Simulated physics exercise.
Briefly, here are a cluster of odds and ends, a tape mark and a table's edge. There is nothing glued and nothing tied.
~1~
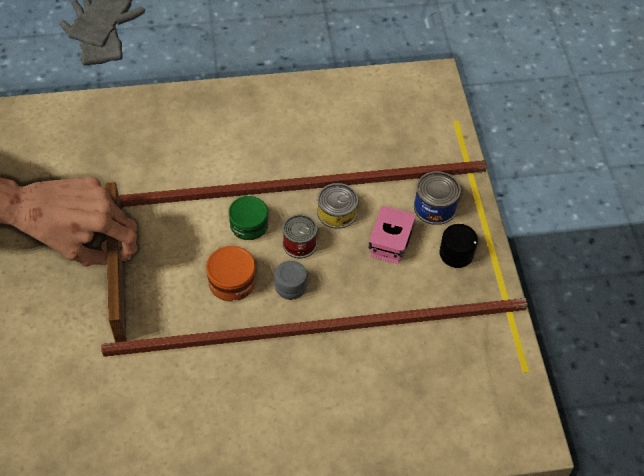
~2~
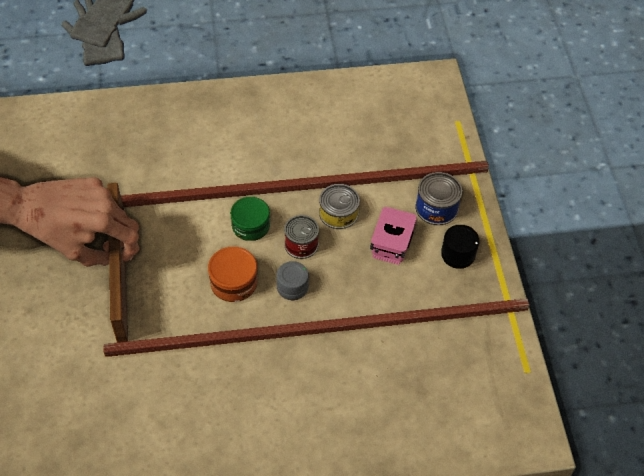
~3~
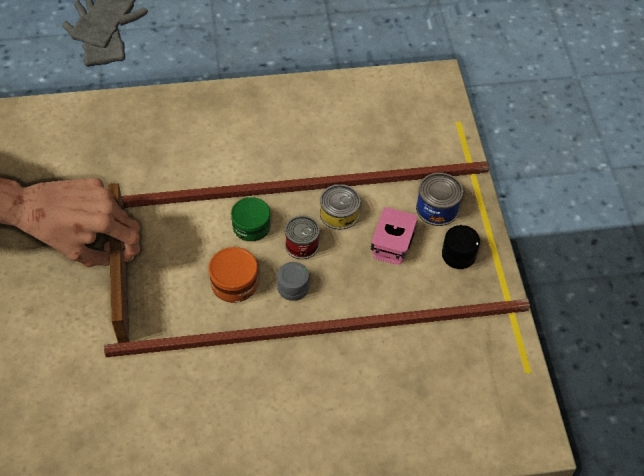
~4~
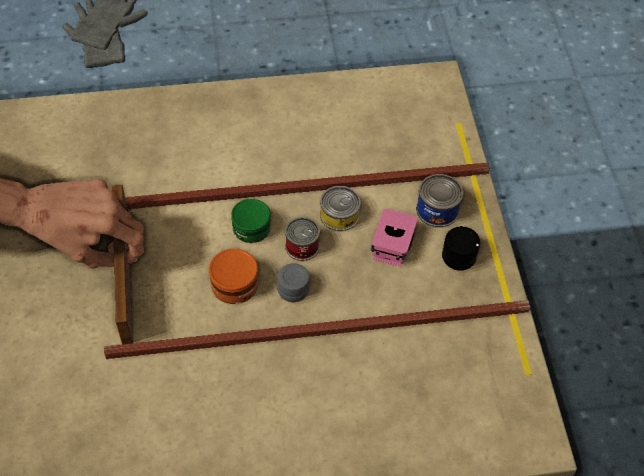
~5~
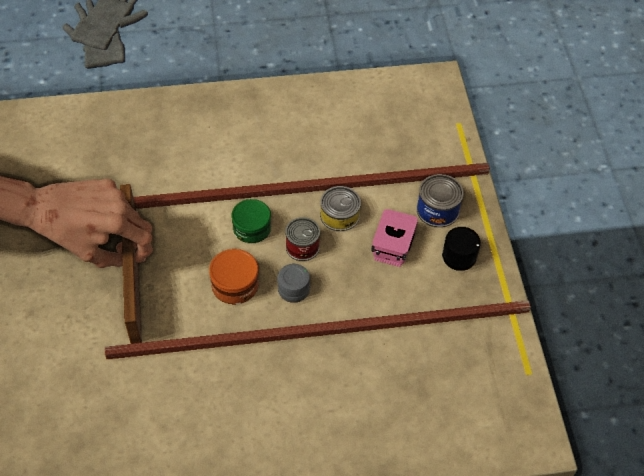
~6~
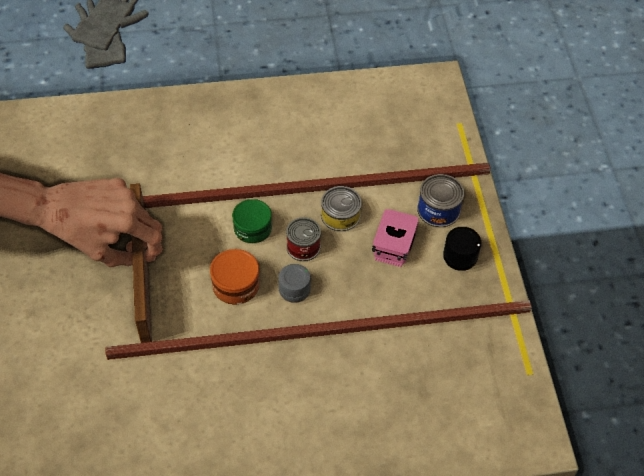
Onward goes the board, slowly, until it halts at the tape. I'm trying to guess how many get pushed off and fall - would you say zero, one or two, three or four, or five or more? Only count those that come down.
Spilled: More than four.
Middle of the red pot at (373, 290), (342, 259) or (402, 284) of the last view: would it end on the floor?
The red pot drops off; tumbles off; drops off.
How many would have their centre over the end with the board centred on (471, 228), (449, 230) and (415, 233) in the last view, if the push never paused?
4, 2 and 0.
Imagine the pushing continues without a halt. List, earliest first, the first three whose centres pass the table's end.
In order they are the blue tin, the black lid and the yellow pot.
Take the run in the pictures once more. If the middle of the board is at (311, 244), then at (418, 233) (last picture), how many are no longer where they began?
The count is 5 at the first point and 8 at the second.
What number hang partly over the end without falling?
I get 3.
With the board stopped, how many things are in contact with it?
It touches 3.
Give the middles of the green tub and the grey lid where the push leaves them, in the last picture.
The green tub settles near (500, 189); as for the grey lid, near (524, 285).
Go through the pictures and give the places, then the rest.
In the first frame, black lid (458, 246); blue tin (437, 198); pink case (391, 235); board (116, 261); tape (488, 236).
In the second frame, blue tin (439, 199); orange tub (233, 274).
In the third frame, pink case (394, 236); green tub (251, 220).
In the fourth frame, black lid (461, 248); grey lid (294, 283).
In the fifth frame, blue tin (440, 201); red pot (303, 239).
In the sixth frame, black lid (462, 249); blue tin (440, 201); pink case (395, 238); board (141, 262); tape (492, 238).
Soon after, none off yet; black lid at rest near (462, 249); blue tin at rest near (440, 201); pink case at rest near (395, 238).
Then, none off yet; black lid moving near (468, 249); blue tin moved about its own width near (472, 200); pink case moved about its own width near (436, 229).
At rest, the number that fall off is five or more; fallen, orange tub, yellow pot, pink case, blue tin and black lid.
